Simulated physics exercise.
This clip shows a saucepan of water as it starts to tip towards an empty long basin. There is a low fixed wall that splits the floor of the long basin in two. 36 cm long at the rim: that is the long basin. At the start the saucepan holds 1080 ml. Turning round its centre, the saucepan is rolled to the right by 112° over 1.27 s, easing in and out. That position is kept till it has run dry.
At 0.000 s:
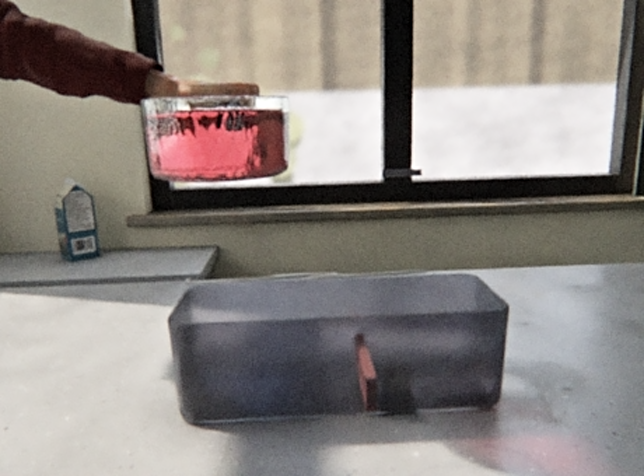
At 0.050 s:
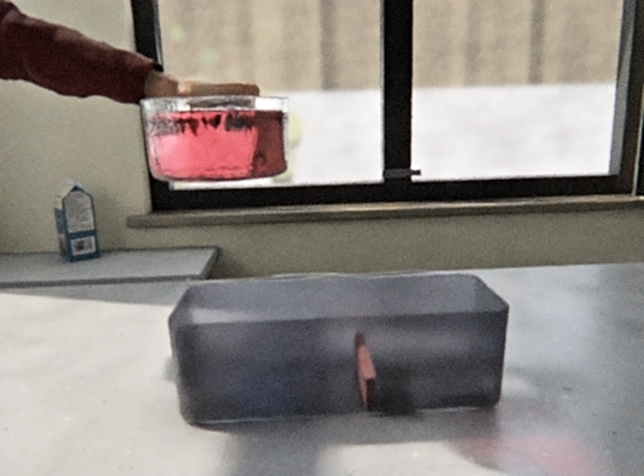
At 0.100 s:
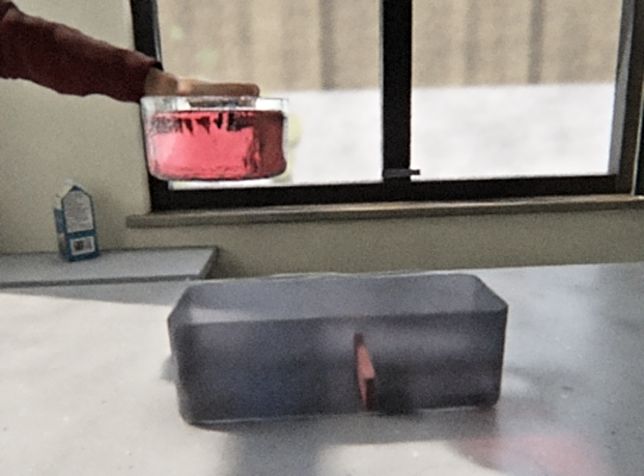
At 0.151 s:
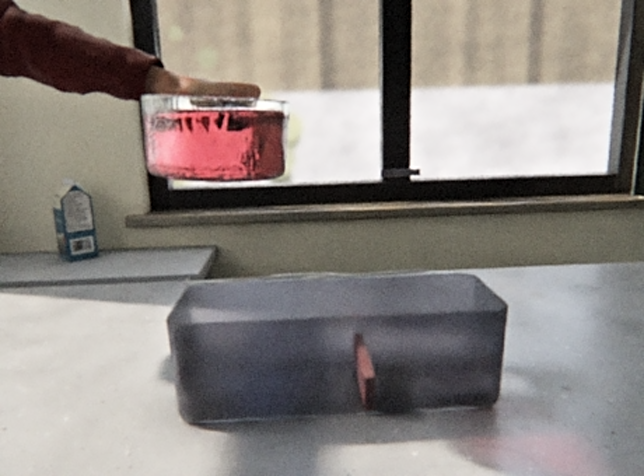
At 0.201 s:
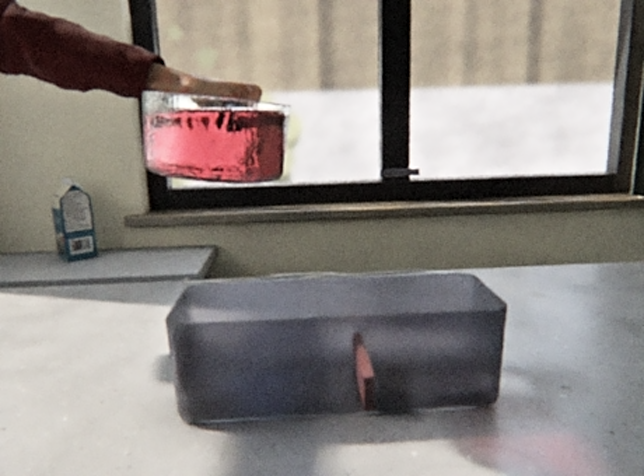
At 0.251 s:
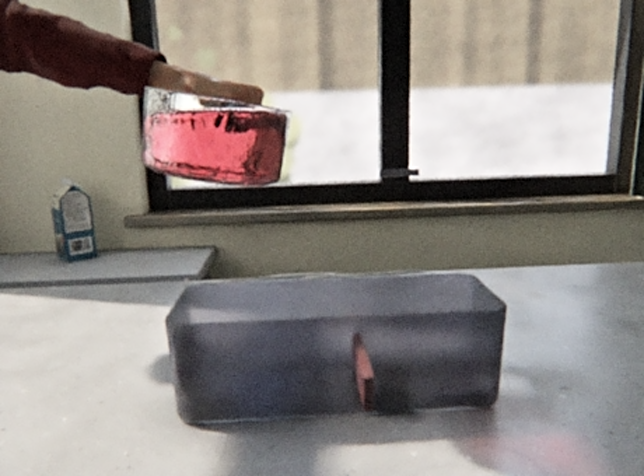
In a room with a window, a hand holds a clear round container of red liquid above and to the left of an empty, long see-through basin on a table. The container stays nearly level at first, then the hand tilts it slightly to the right while the basin stays still.
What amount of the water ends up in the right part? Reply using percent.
51 %.
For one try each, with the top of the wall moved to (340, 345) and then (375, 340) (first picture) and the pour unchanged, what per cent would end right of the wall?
70 then 40 %.
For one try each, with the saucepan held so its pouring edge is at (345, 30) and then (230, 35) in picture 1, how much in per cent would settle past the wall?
The first try gives around 70 percent, the second around 15 percent.
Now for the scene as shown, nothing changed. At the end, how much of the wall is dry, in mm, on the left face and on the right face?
Left about 20 mm, while the right is about 10 mm.
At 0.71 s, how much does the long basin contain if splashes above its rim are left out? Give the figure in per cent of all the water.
Close to 12 in a hundred.
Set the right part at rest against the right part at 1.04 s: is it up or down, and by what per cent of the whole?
Net loss of about 4.
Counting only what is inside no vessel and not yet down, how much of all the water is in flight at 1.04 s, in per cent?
About 10 % of the total.
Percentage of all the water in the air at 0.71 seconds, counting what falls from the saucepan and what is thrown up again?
About 34 per cent.
By 0.71 s the tilt is 66° and 54 per cent is still to pour, 3 is left of the wall and 8 right of it.
By 1.04 s the tilt is 103° and 8 per cent is still to pour, 26 is left of the wall and 55 right of it.
By 1.39 s the tilt is 112° and 0 per cent is still to pour, 45 is left of the wall and 53 right of it.
By 1.77 s the tilt is 112° and 0 per cent is still to pour, 47 is left of the wall and 52 right of it.
At rest 48 per cent lies left of the wall, 51 right of it and 1 outside.
